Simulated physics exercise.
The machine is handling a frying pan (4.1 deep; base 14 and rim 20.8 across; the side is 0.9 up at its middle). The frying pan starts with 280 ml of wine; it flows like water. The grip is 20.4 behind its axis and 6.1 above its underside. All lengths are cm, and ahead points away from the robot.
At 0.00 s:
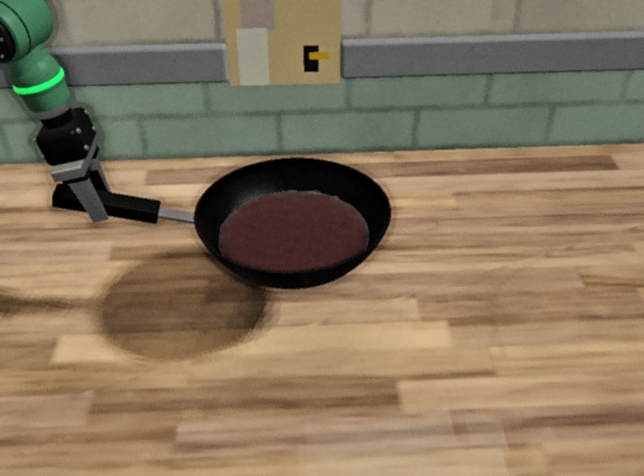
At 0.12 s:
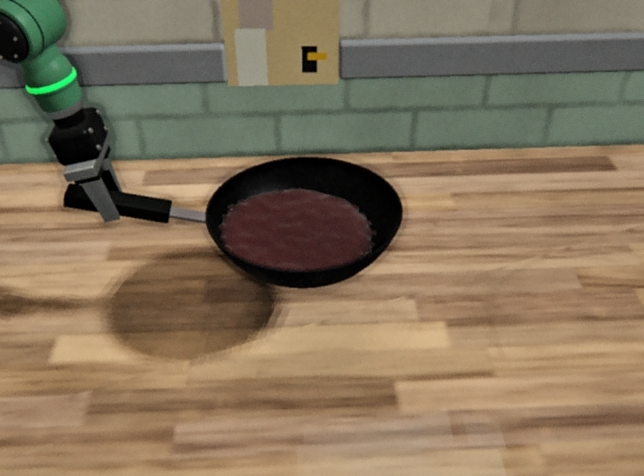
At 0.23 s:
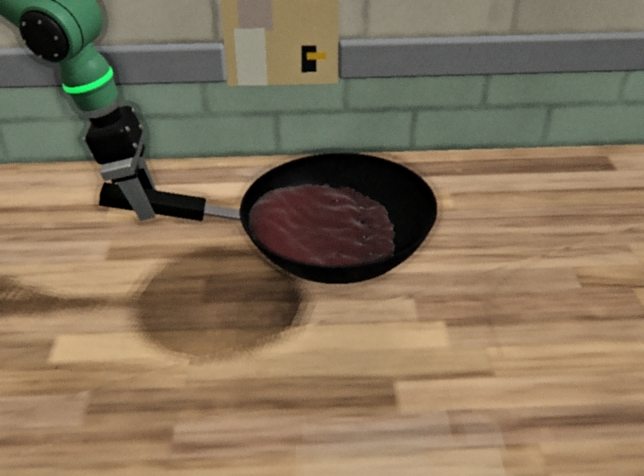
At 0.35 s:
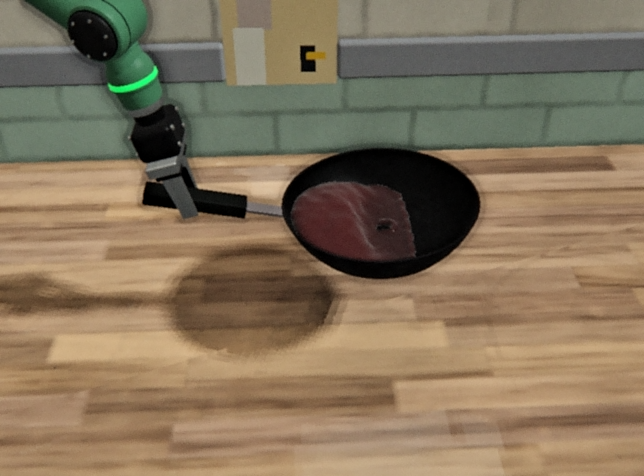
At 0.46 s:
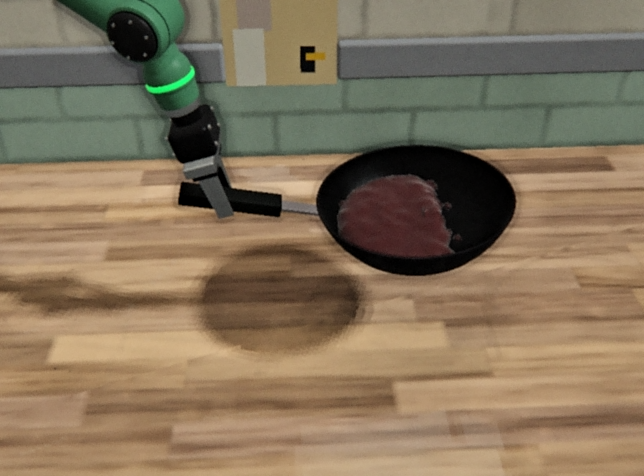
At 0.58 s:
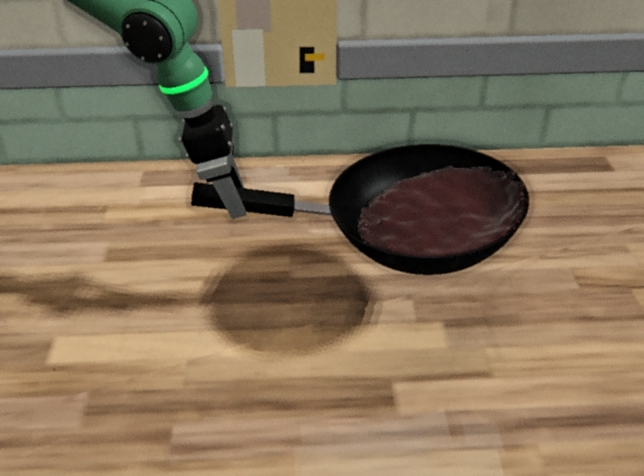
A frying pan of dark red wine slides right in a robot arm's grip, its wine sloshing left, then right.
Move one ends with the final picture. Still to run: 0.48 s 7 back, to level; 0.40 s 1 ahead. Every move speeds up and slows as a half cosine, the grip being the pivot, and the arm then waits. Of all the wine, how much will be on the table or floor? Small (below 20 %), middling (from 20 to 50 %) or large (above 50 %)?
Answer: Small; below 20 % of the wine finishes on the table or floor.
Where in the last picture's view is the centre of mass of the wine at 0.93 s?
Near (379, 230).
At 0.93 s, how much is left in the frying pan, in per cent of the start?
Some 95 per cent.
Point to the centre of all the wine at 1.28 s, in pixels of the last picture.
Around (336, 232).
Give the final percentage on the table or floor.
Some 10 per cent.
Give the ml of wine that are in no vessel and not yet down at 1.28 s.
About 5 ml.
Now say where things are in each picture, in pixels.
Frying pan middle at (294, 226), level; upper third of the wine around (291, 232), from x 220 to 370, top at y 190; 275 ml in the frying pan, in the first picture.
Frying pan middle at (305, 225), level; upper third of the wine around (269, 231), from x 220 to 375, top at y 190, in the second picture.
Frying pan middle at (339, 221), tilted 1° backward; upper third of the wine around (278, 221), from x 250 to 390, top at y 185, in the third picture.
Frying pan middle at (380, 216), tilted 3° backward; upper third of the wine around (326, 216), from x 290 to 415, top at y 185, in the fourth picture.
Frying pan middle at (414, 213), tilted 4° backward; upper third of the wine around (402, 217), from x 335 to 460, top at y 175, in the fifth picture.
Frying pan middle at (427, 212), tilted 4° backward; upper third of the wine around (484, 206), from x 360 to 530, top at y 165; 275 ml in the frying pan, in the sixth picture.
By 0.93 s, level, liquid up to 17 above the table; 255 ml in the frying pan, 20 ml on the table or floor.
By 1.28 s, level, liquid up to 17 above the table; 250 ml in the frying pan, 25 ml on the table or floor, 5 ml in the air or running down outside.
By 1.66 s, level, liquid up to 16 above the table; 250 ml in the frying pan, 25 ml on the table or floor.
By 2.46 s, level, liquid up to 15 above the table; 250 ml in the frying pan, 25 ml on the table or floor.
Final state, 250 ml in the frying pan, 25 ml on the table or floor. That is 10 % on the table or floor.
